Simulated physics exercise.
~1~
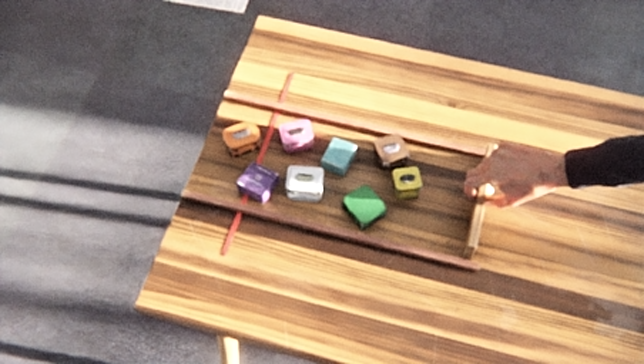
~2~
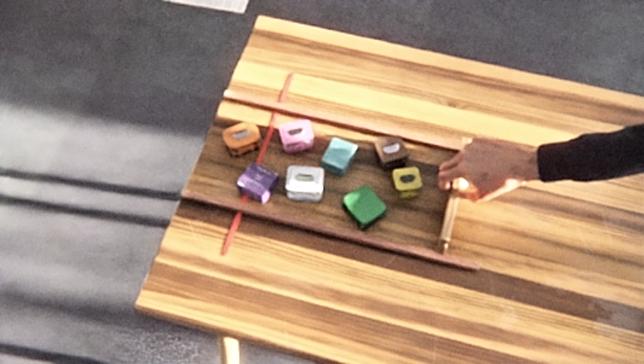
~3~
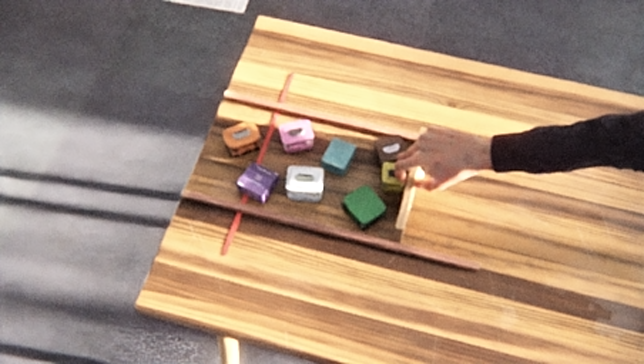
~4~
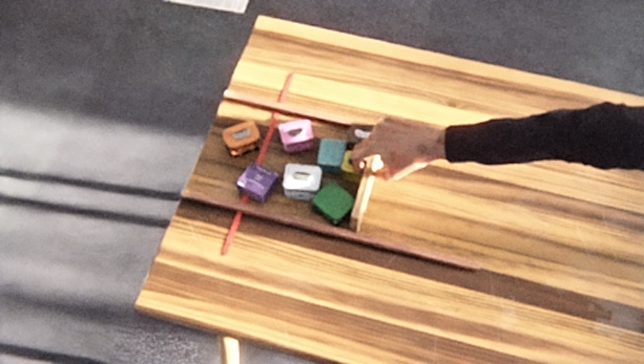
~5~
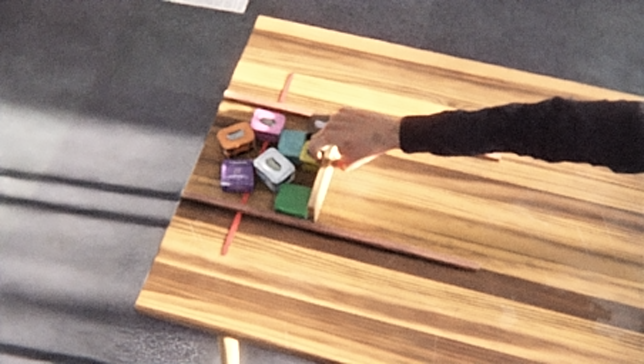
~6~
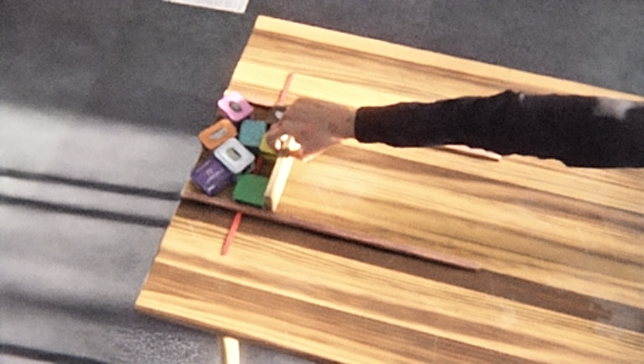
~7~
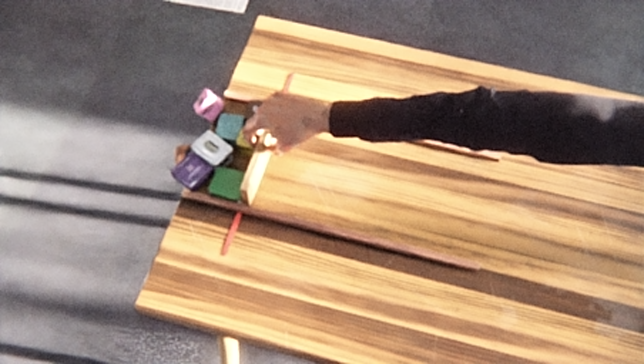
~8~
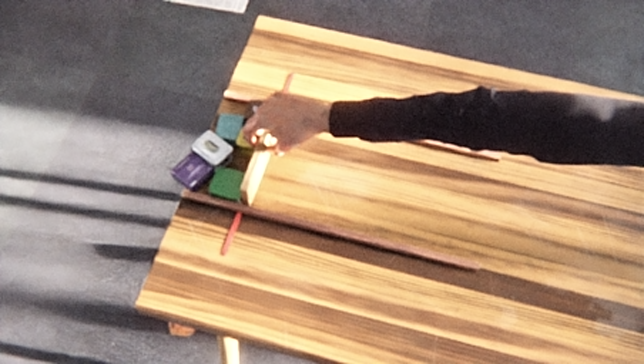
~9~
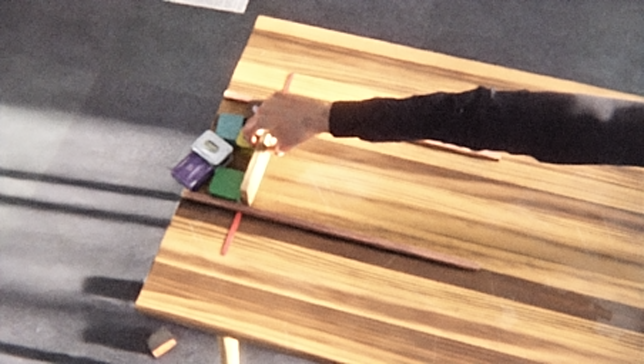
A hand in a dark sleeve holds an upright board at the right end of a track between two rails on a striped wooden table, seen from above. Eight small cases in orange, pink, purple, white, teal, brown, yellow and green lie scattered to its left, near a red tape line. The hand slides the board left, gathering the yellow and green cases, then bunching the rest toward the table's edge. The board stops near the tape as the orange and pink cases tip over the edge. The orange one lands on the grey floor, the pink one disappears from view, and the others stay crowded at the edge.
